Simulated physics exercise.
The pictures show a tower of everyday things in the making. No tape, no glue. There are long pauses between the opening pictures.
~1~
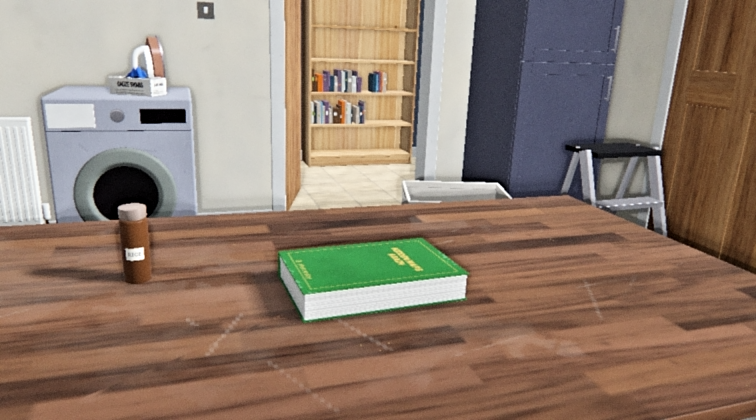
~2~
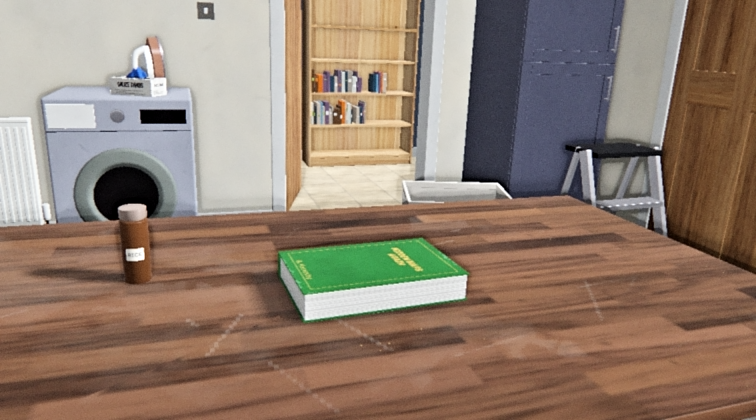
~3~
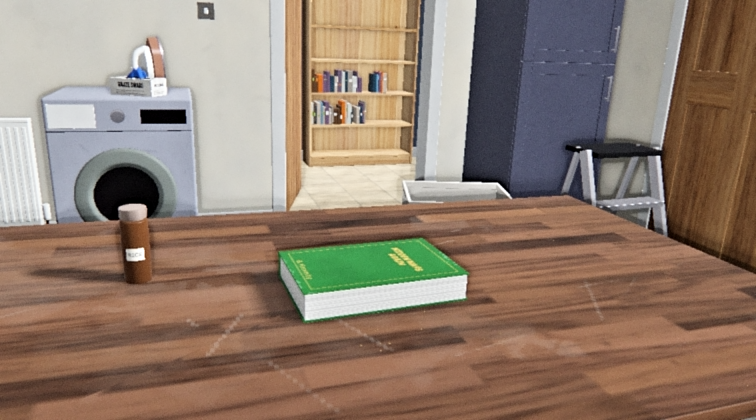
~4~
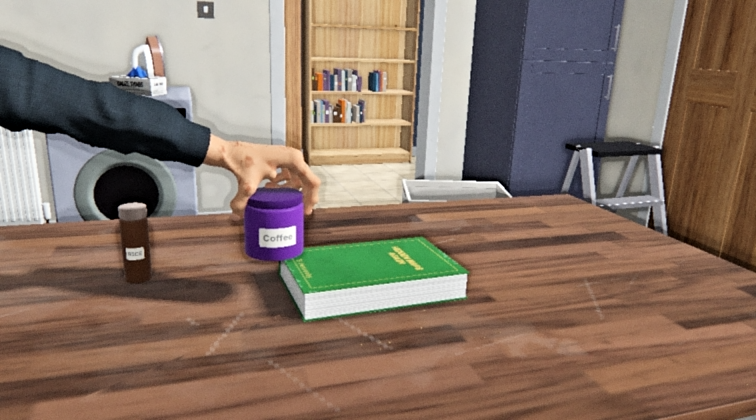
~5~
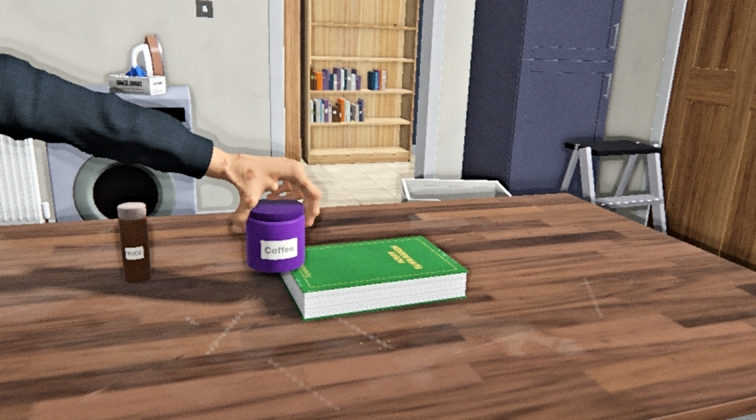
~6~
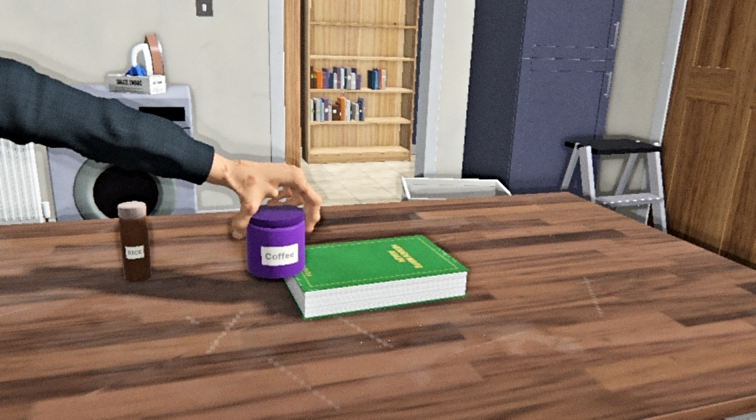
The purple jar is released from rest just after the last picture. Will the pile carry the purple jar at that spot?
The pile comes apart.
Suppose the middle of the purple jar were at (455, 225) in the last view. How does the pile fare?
Then it gives way.
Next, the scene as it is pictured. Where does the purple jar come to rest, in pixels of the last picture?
Around (215, 276).
Then, 0.30 s after the last picture, purple jar tipped 59° from how it was near (247, 260).
Then, 0.40 s after the last picture, purple jar now fallen.
Then, 0.50 s after the last picture, nothing new.
Then, 2.10 s after the last picture, purple jar resting near (216, 276).
At rest, fallen, purple jar; the other 2 in place. Seen from the same camera at the end, purple jar near (216, 276). The pile gives way.
